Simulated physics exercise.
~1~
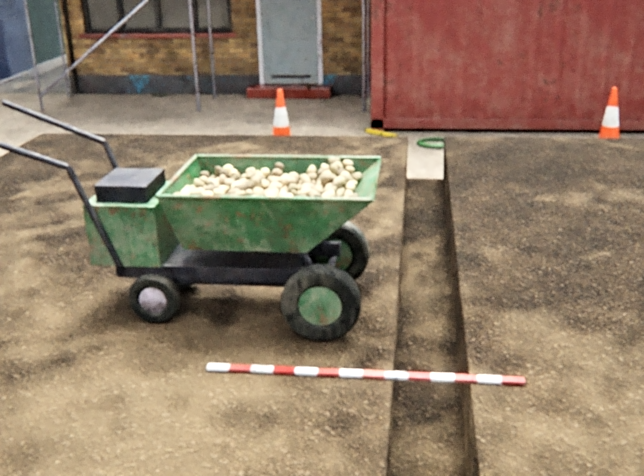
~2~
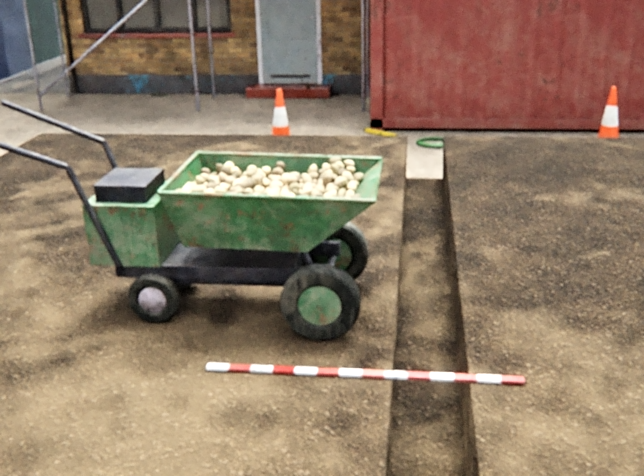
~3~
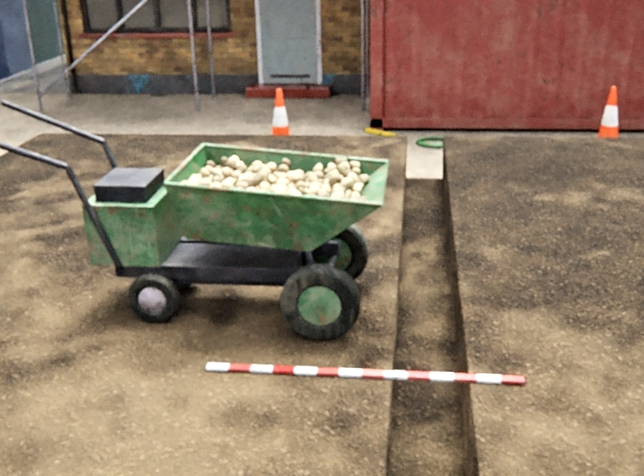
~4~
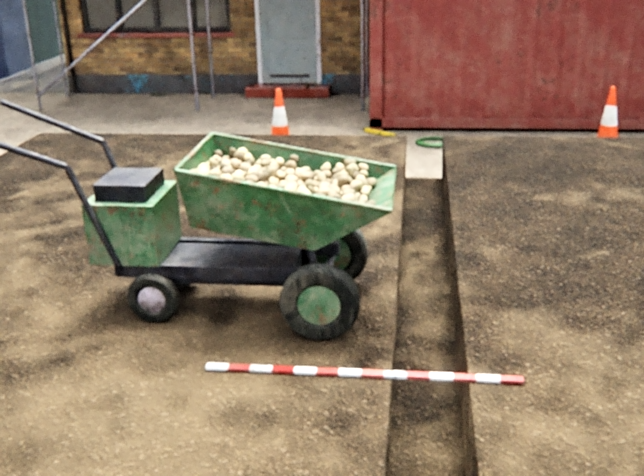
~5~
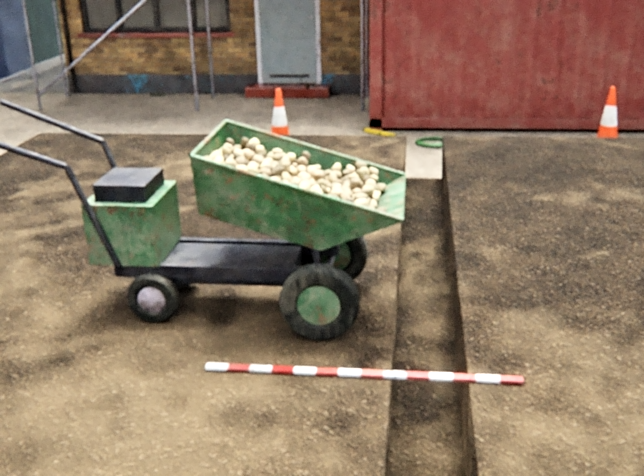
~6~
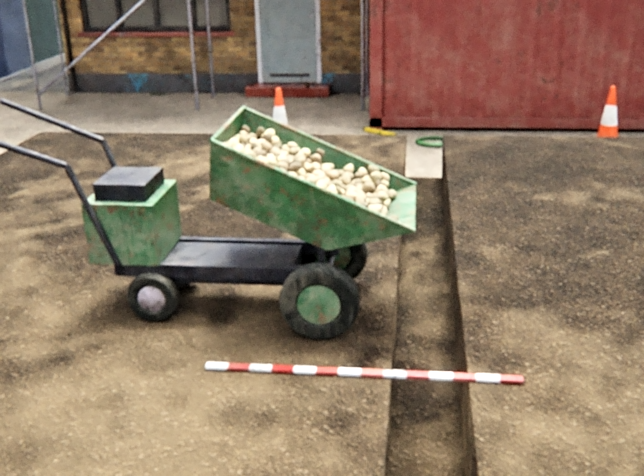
The video shows a green powered barrow loaded with pale rounded stones standing beside a narrow trench, near a striped pole. Its tray shifts slightly right, then tilts steadily, the rear rising and the front lip lowering over the trench.
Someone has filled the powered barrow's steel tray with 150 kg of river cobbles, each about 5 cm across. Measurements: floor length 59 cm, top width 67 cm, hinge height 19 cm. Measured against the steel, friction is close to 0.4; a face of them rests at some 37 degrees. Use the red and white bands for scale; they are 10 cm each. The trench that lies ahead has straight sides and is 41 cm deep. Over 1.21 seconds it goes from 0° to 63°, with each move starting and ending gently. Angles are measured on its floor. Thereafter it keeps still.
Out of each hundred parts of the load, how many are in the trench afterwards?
About 32 out of 100.
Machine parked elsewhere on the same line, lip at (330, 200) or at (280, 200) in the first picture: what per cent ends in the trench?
Result: Close to 75 then close to 90 per cent.
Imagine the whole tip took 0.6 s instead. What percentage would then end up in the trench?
It would come to roughly 20 per cent.
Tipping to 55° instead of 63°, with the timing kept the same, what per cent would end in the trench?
I'd expect around 40 in a hundred.
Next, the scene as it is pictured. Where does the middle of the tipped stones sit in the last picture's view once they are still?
Around (497, 310).
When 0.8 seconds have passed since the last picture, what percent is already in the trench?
I'd say near 5 per cent at that time.
Then, 0.4 s after the last picture the floor is at 53°, 100 % in the tray; the foremost stones are at (439, 255).
Then, 0.8 s after the last picture the floor is at 63°, 63 % in the tray, 5 % in the trench, 32 % past the trench; the foremost stones are at (529, 321).
Then, 1.1 s after the last picture the floor is at 63°, 23 % in the tray, 11 % in the trench, 66 % past the trench; the foremost stones are at (637, 314).
Then, 3.1 s after the last picture the floor is at 63°, 0 % in the tray, 32 % in the trench, 68 % past the trench; the foremost stones are past the picture's edge.
